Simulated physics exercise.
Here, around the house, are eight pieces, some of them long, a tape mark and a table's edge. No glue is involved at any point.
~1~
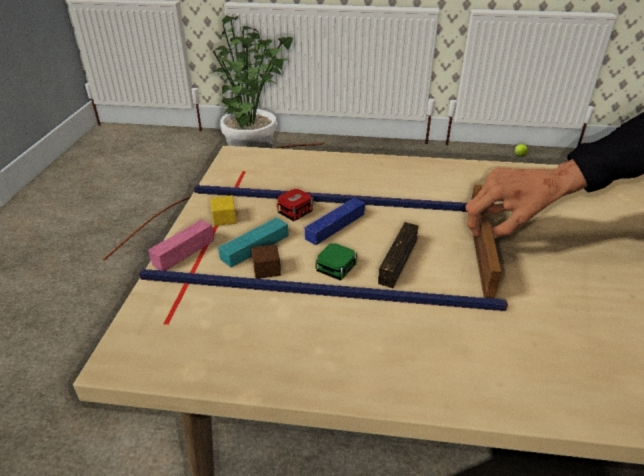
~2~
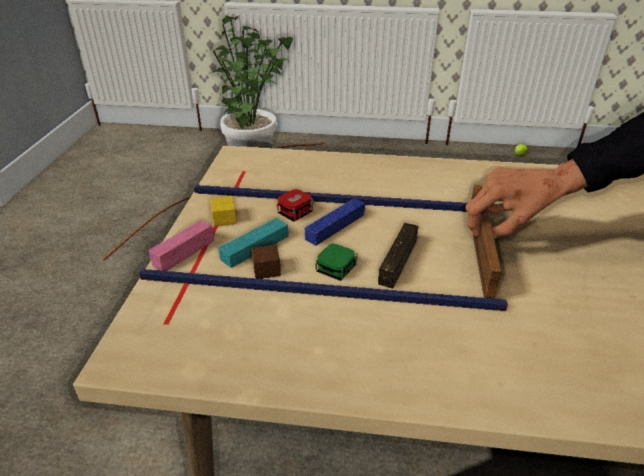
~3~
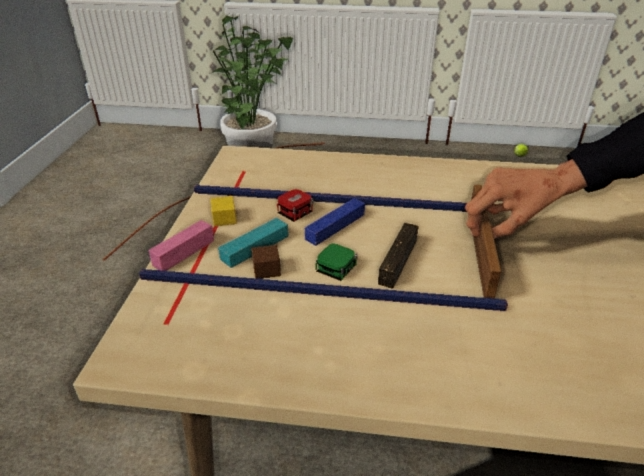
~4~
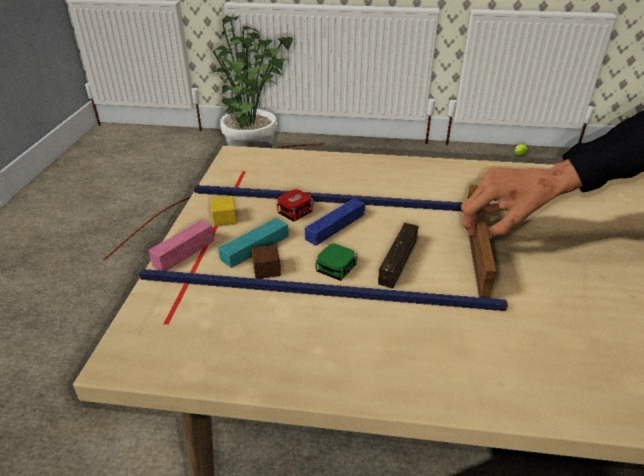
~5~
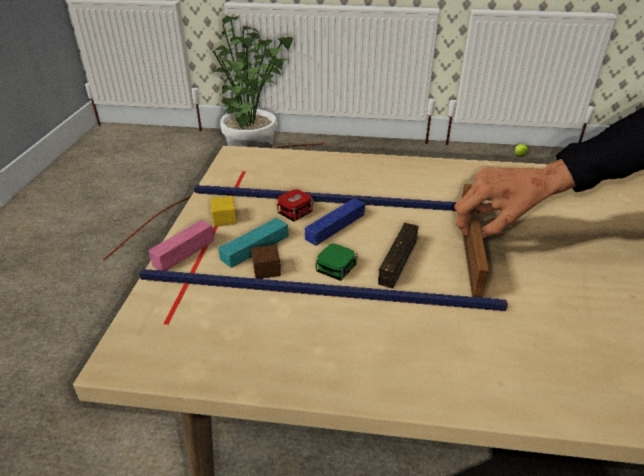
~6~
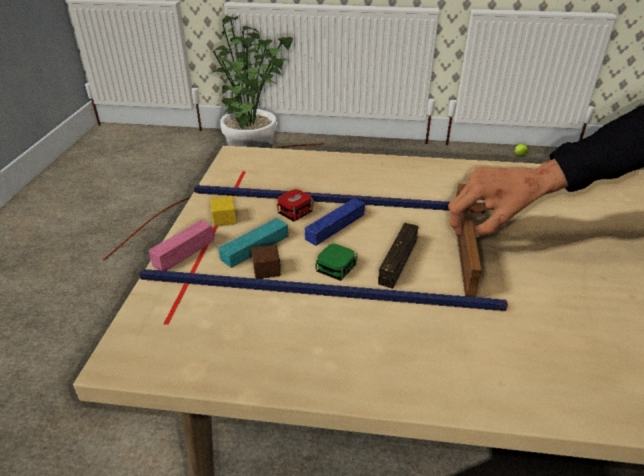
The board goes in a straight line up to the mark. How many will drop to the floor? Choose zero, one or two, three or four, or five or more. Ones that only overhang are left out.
Three or four.
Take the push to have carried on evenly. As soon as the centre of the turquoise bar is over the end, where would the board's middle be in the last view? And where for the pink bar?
About (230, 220), and (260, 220) for the other.
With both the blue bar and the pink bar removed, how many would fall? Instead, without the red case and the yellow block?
The first try gives 2, the second gives 3.
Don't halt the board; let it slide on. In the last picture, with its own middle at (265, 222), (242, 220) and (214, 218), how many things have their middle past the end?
Going through the three places, I get 0, 1 and 4.
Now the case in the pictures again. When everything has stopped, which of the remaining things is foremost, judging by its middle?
The one out in front is the red case.
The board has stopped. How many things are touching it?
2 touch it.
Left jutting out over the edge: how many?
Looks like 1 of them.
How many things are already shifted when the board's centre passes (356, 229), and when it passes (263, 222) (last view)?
First 3 and then 8.
Soon after, none off yet; pink bar at rest near (183, 245); yellow block at rest near (224, 211); turquoise bar at rest near (255, 242).
By the end, the number that fall off is three or four; fallen, brown block, turquoise bar, yellow block and pink bar.
